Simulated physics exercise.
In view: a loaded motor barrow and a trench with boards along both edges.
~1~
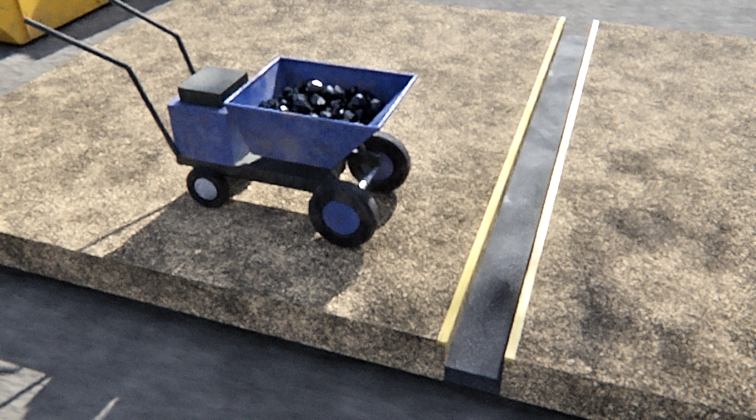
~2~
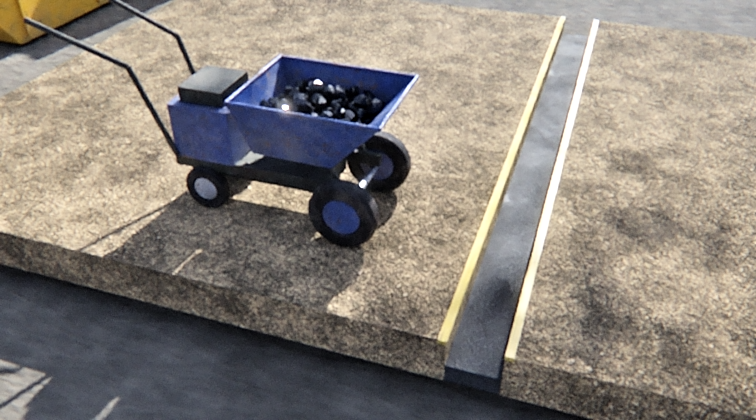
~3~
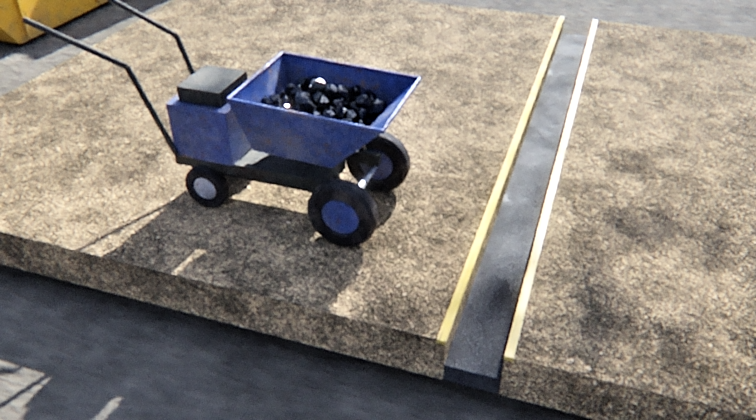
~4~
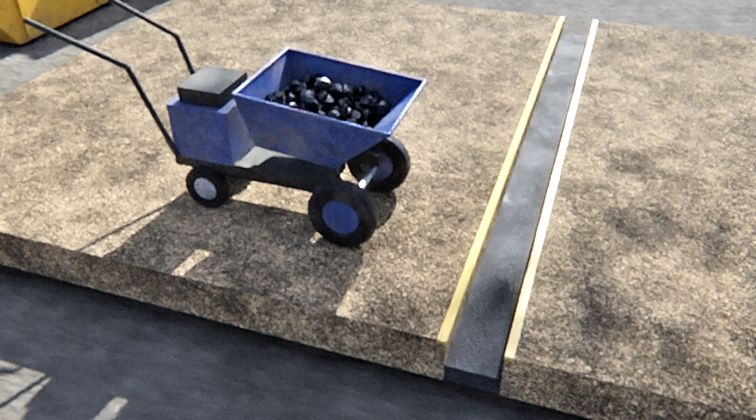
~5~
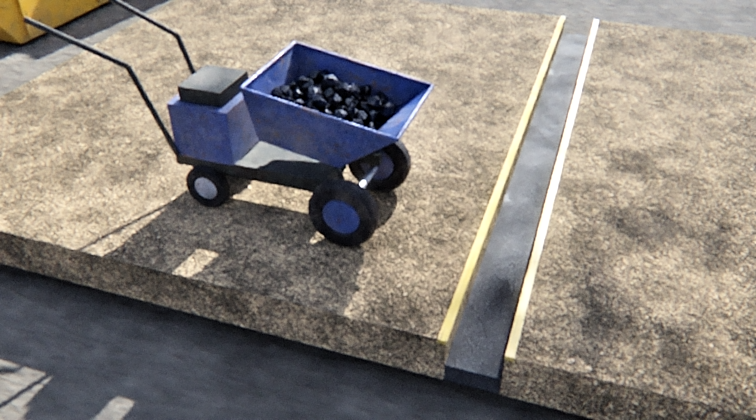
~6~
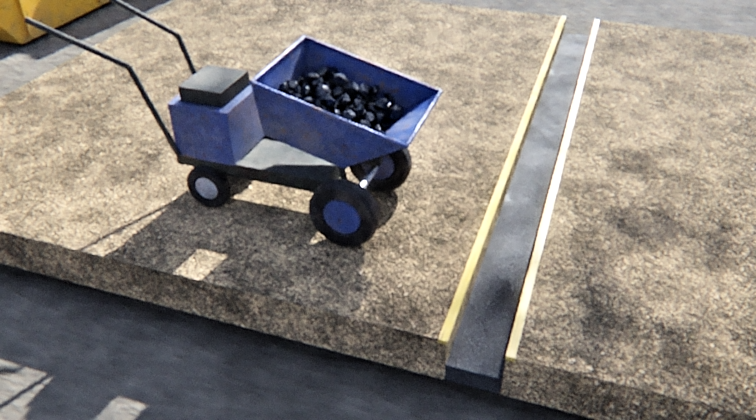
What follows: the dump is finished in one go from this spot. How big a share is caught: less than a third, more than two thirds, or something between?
The trench ends with more than two thirds of it.
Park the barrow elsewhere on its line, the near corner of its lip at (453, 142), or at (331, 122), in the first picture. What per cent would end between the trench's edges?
First some 10, then 30 per cent.
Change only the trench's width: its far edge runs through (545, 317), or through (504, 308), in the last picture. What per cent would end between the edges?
The first gives 90 %, the second 70 %.
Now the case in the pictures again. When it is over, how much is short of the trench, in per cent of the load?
Roughly 10 in a hundred.
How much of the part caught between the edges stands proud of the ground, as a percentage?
Near 15 %.
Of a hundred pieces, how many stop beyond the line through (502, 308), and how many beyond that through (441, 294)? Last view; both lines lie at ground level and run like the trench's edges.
Roughly 20 per cent, and 90 per cent.
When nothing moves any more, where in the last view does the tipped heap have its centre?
Around (505, 249).
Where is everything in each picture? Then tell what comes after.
The first frame shows lip of the skip (377, 129), level; top of the load (314, 101), lumps of coal; first edge of the trench (458, 298); far edge (521, 312), the trench under half as wide as the skip, and about half as deep as wide.
The second frame shows lip of the skip (379, 130), level; top of the load (315, 100).
The third frame shows lip of the skip (382, 132), tipped barely; top of the load (317, 98).
The fourth frame shows lip of the skip (388, 135), tipped a little; top of the load (311, 103).
The fifth frame shows lip of the skip (397, 140), tipped a little; top of the load (317, 95).
The sixth frame shows lip of the skip (406, 147), tipped clearly; top of the load (325, 93); first edge of the trench (459, 297); far edge (522, 312).
Just after the last frame, skip tipped steeply; every one in the skip.
A moment on, skip tipped right over; the larger part in the skip; about a tenth short of the trench; about a tenth in or heaped over the trench.
Further on, skip tipped right over; about a tenth in the skip; about a tenth short of the trench; the larger part in or heaped over the trench; just a few beyond it.
When it is over, skip tipped right over; about a tenth in the skip; about a tenth short of the trench; the larger part in or heaped over the trench; just a few beyond it.
